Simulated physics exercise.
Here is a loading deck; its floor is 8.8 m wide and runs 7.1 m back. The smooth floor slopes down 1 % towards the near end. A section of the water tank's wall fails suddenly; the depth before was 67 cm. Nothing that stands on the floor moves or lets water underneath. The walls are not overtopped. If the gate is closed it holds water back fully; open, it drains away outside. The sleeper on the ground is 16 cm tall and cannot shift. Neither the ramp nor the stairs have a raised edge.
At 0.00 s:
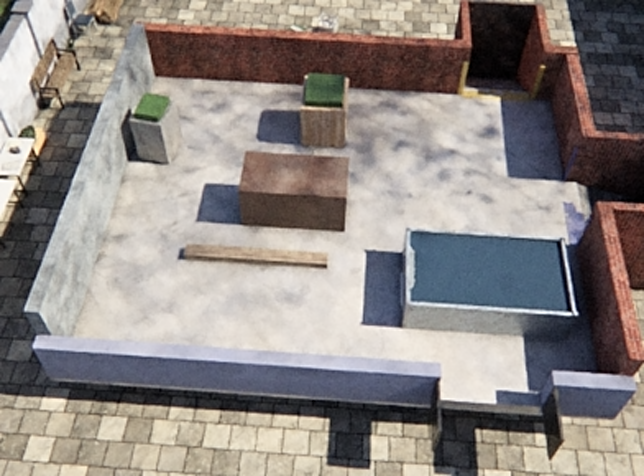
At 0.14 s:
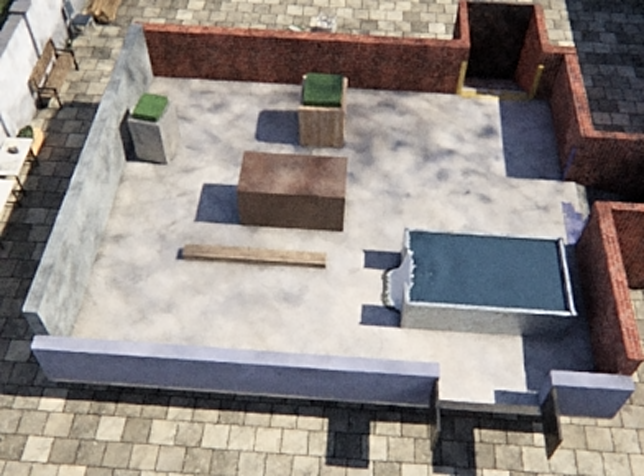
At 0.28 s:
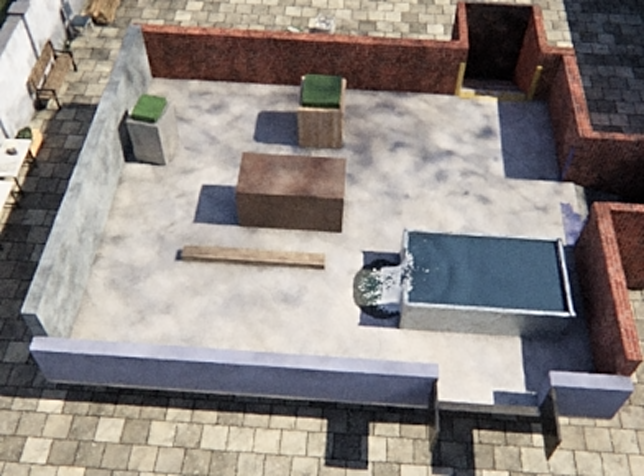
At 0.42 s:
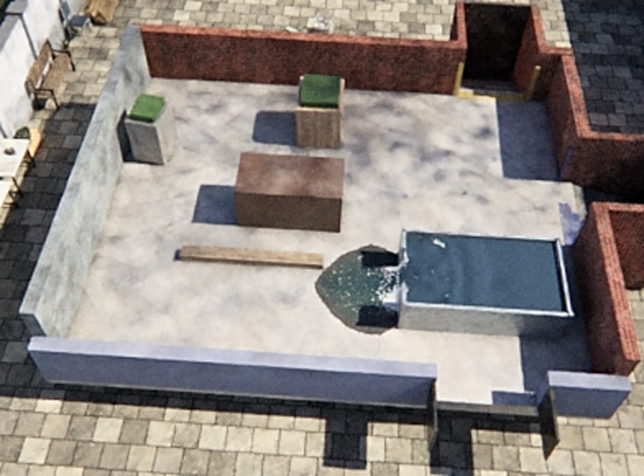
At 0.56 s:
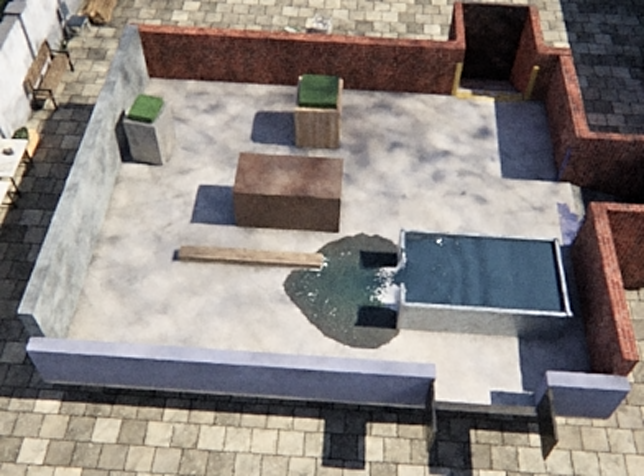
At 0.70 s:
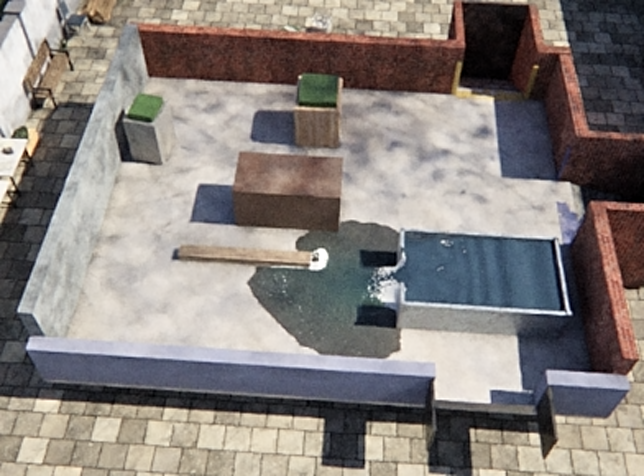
Water bursts through the left end of a pale, dark-filled tank at the right of a walled loading deck, seen from high above. Red brick walls line the back and right, grey and bluish ones the left and front, around a brown block, two green-topped blocks and a wooden beam. The dark sheet fans leftward across the pale floor, reaching the beam's right end, where white froth appears.
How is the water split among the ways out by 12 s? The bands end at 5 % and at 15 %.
The gateway takes under 5 %; the stair shaft (marked yellow) takes under 5 %; the basement ramp (marked blue) takes under 5 %.
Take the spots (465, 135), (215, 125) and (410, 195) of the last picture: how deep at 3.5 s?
Roughly 0, 0 and 0 cm, in turn.
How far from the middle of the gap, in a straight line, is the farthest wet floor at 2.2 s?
About 5.6 m.
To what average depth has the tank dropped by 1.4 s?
Some 51 cm.
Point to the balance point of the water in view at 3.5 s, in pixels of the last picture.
Near (333, 291).
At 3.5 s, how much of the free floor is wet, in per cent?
About 30 per cent.
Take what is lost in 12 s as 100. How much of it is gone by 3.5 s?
About 0 per cent.
After 1.4 s water covers 20 % of the floor and is deepest (35 cm) near (388, 290); gone so far, the gateway 0 %, the stair shaft (marked yellow) 0 %, the basement ramp (marked blue) 0 %.
After 2.2 s water covers 30 % of the floor and is deepest (30 cm) near (388, 290); gone so far, the gateway 0 %, the stair shaft (marked yellow) 0 %, the basement ramp (marked blue) 0 %.
After 3.5 s water covers 30 % of the floor and is deepest (29 cm) near (98, 343); gone so far, the gateway 0 %, the stair shaft (marked yellow) 0 %, the basement ramp (marked blue) 0 %.
After 7.0 s water covers 45 % of the floor and is deepest (18 cm) near (60, 360); gone so far, the gateway 0 %, the stair shaft (marked yellow) 0 %, the basement ramp (marked blue) 0 %.
After 12.0 s water covers 80 % of the floor and is deepest (12 cm) near (60, 360); gone so far, the gateway 1 %, the stair shaft (marked yellow) 0 %, the basement ramp (marked blue) 0 %.
